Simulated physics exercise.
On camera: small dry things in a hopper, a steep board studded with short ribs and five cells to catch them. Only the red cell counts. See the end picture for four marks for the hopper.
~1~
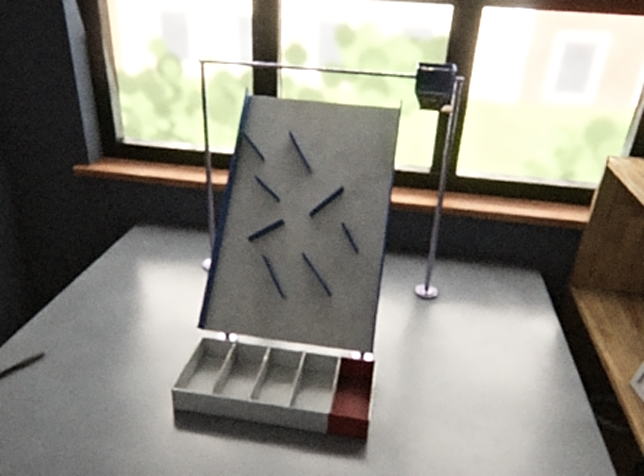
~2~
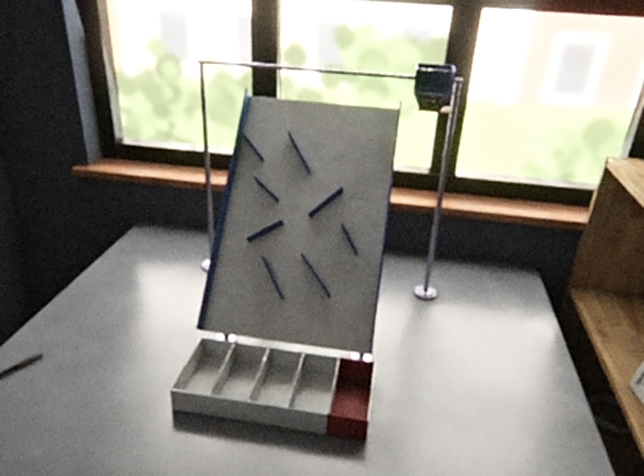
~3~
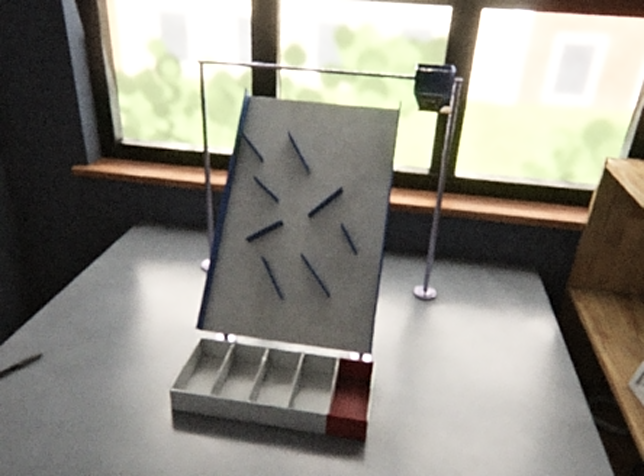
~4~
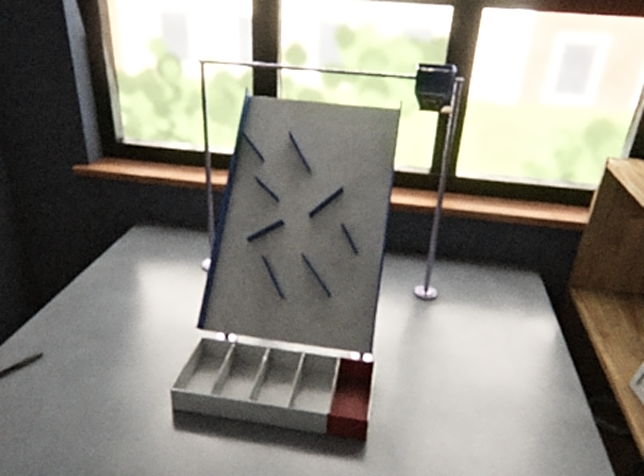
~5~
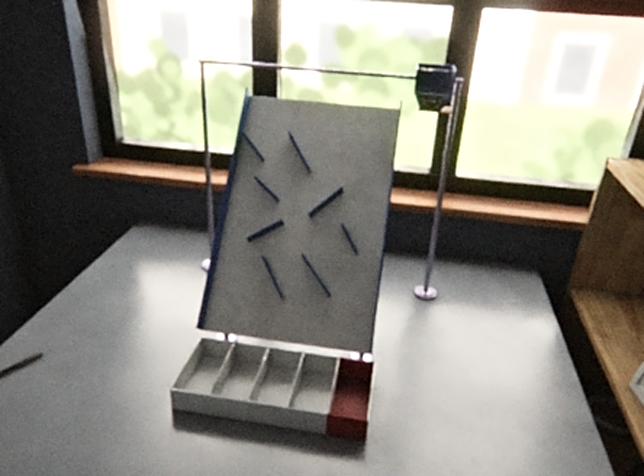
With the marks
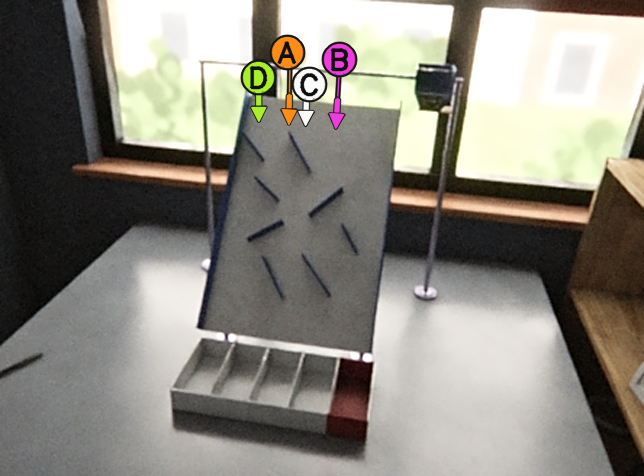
Nothing moves as a ribbed, tilted board stands above a tray with one red cell.
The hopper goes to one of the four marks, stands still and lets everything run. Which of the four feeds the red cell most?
Use mark D.
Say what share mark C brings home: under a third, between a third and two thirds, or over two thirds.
Under a third.
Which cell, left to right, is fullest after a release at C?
The fourth from the left.
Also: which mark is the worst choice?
Mark C.
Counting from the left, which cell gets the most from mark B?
The fourth from the left.
On the marked copy, mark A meets the board at (288, 118); mark B meets the board at (336, 123); mark C meets the board at (305, 120); mark D meets the board at (258, 116).
With A, roughly a quarter in the red cell, the larger part in other cells, just a few outside the box.
With B, about a tenth in the red cell, the larger part in other cells.
With C, just a few in the red cell, almost all in other cells.
With D, roughly a third in the red cell, roughly half in other cells, just a few held on the board, about a tenth outside the box.
